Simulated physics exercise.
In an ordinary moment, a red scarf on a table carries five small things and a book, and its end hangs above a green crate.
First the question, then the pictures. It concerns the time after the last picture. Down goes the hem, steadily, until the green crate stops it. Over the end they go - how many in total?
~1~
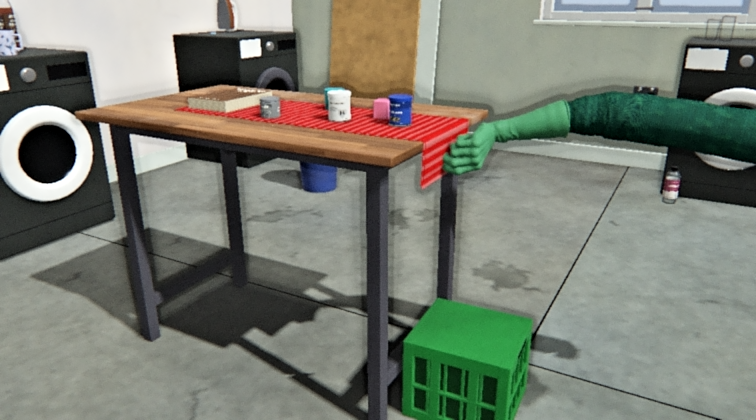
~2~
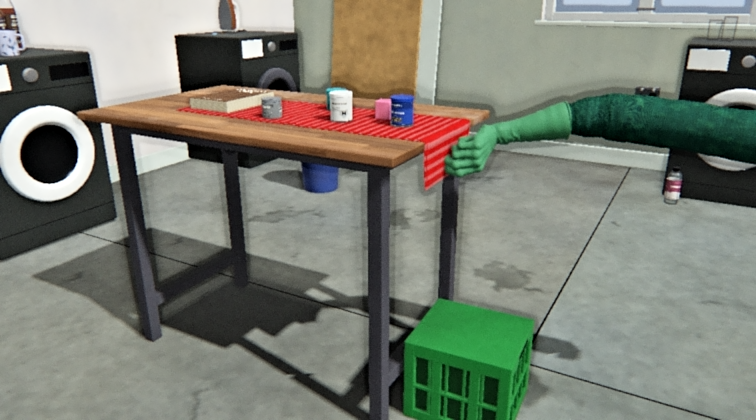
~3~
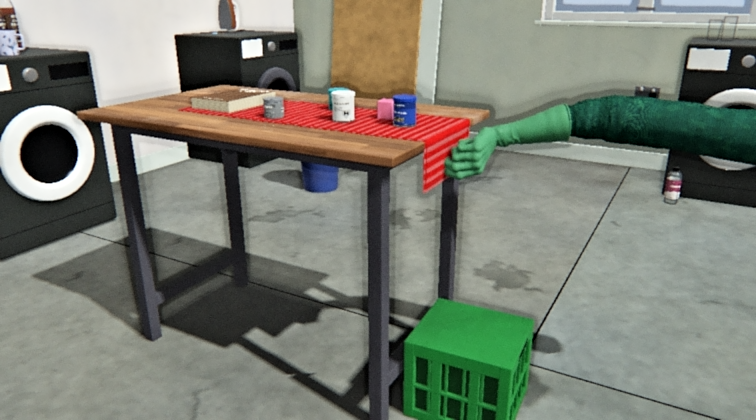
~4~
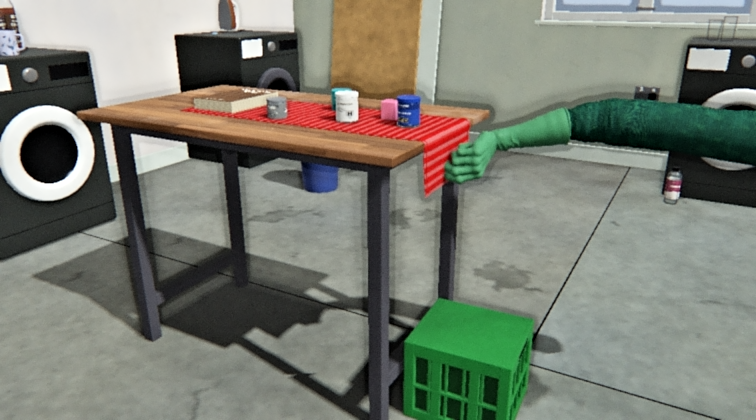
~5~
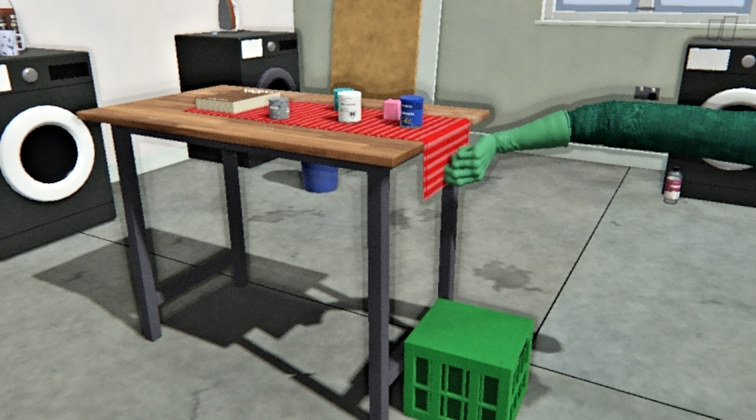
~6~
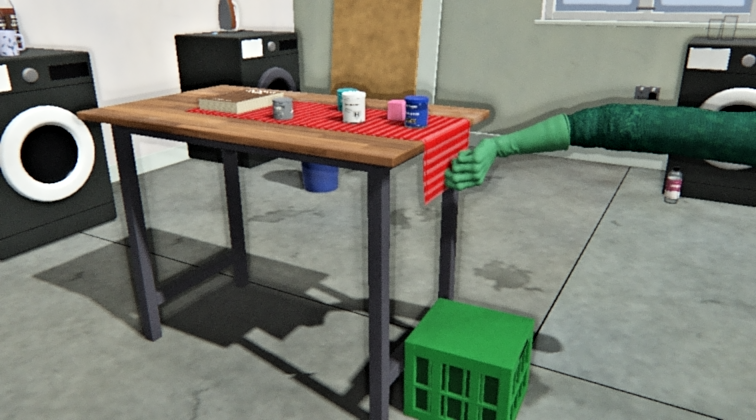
So in the end, the top is short four items, that's it.
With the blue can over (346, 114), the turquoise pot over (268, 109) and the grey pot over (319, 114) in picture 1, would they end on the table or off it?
Start with the blue can, which is lost; next the turquoise pot, which is kept; last the grey pot, which is lost.
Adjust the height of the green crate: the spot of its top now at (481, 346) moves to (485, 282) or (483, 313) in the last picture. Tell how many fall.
The numbers are 2 and 3.
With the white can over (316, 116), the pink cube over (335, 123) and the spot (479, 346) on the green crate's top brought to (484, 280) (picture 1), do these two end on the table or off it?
Observed: White can remains seated; pink cube remains seated.
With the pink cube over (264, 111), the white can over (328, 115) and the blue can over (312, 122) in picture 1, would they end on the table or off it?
The pink cube stays put; the white can ends up off; the blue can ends up off.
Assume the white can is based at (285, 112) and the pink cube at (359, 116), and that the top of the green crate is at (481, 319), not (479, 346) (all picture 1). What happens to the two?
The white can ends up still on top and the pink cube ends up off the top.
A little later, hem near (447, 259); blue can and pink cube gone.
Next, hem near (447, 311); blue can, pink cube, white can and turquoise pot gone.
When it is over, hem on the crate; blue can, pink cube, white can and turquoise pot gone. Over the edge go four.
